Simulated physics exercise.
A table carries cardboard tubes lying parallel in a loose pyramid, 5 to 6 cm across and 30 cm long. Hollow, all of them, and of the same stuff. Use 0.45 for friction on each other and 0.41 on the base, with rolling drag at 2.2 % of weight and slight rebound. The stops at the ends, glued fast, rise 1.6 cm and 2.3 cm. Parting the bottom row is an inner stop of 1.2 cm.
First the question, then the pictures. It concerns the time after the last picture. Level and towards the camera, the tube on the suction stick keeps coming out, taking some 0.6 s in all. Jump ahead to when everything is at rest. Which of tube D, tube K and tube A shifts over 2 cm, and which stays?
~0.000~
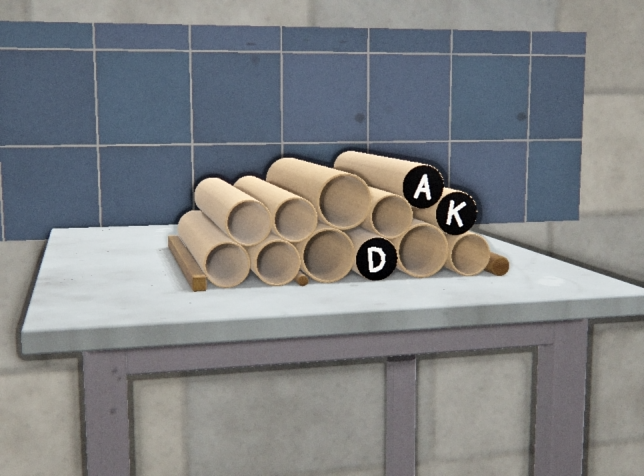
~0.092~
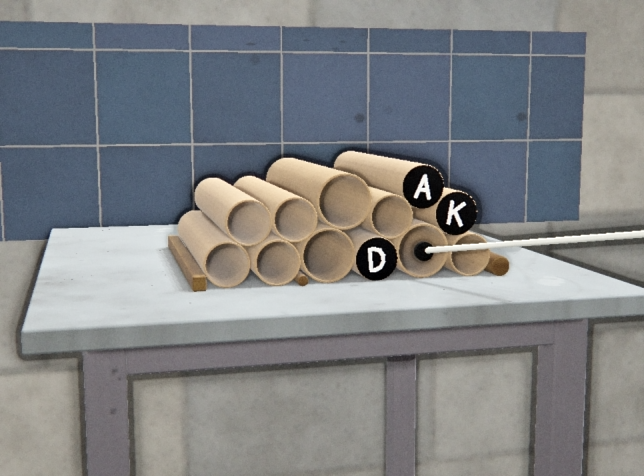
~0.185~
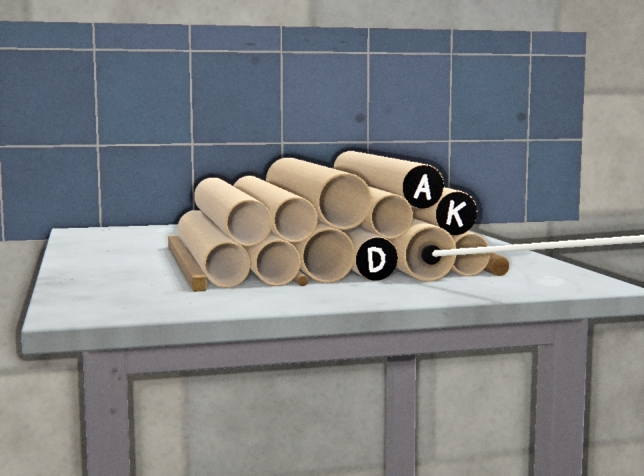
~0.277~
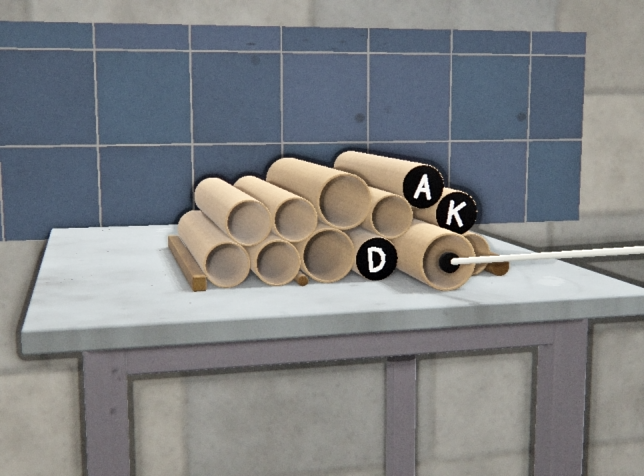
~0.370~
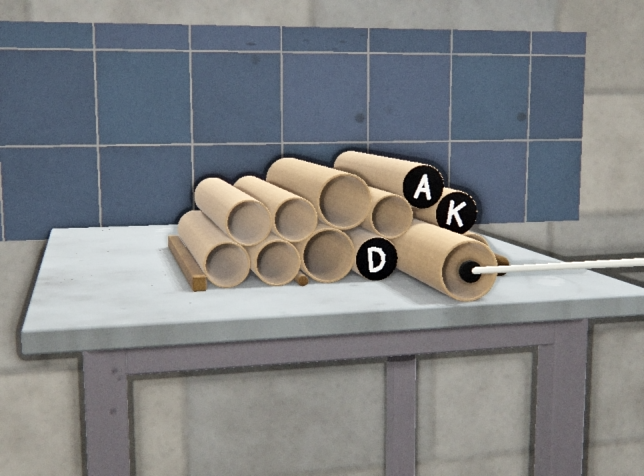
D stays; K shifts; A shifts.
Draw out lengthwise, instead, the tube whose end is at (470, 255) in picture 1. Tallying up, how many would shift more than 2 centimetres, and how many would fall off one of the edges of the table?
Shift: 2. Out: 1.
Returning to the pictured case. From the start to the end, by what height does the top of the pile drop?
Drop in height: About 2 cm.
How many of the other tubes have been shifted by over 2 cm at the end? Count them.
Count: 4.
After 0.87 s, 0 now displaced over 2 cm; D in place; K 0.5 cm right; A 0.4 cm right.
After 1.08 s, 4 now displaced over 2 cm; D in place; K 4.2 cm right and 0.5 cm down; A 3 cm right and 3.6 cm down.
After 1.41 s, 4 now displaced over 2 cm; D 0.6 cm right; K 18 cm right and 5 cm down; A 3.2 cm right and 3.5 cm down.
All still by 1.7 s, 4 moved over 2 cm; 1 off the right edge of the table; D 0.6 cm right; K fallen off to the right; A 3.2 cm right and 3.5 cm down; top of the pile 11 cm high, from 13 cm.
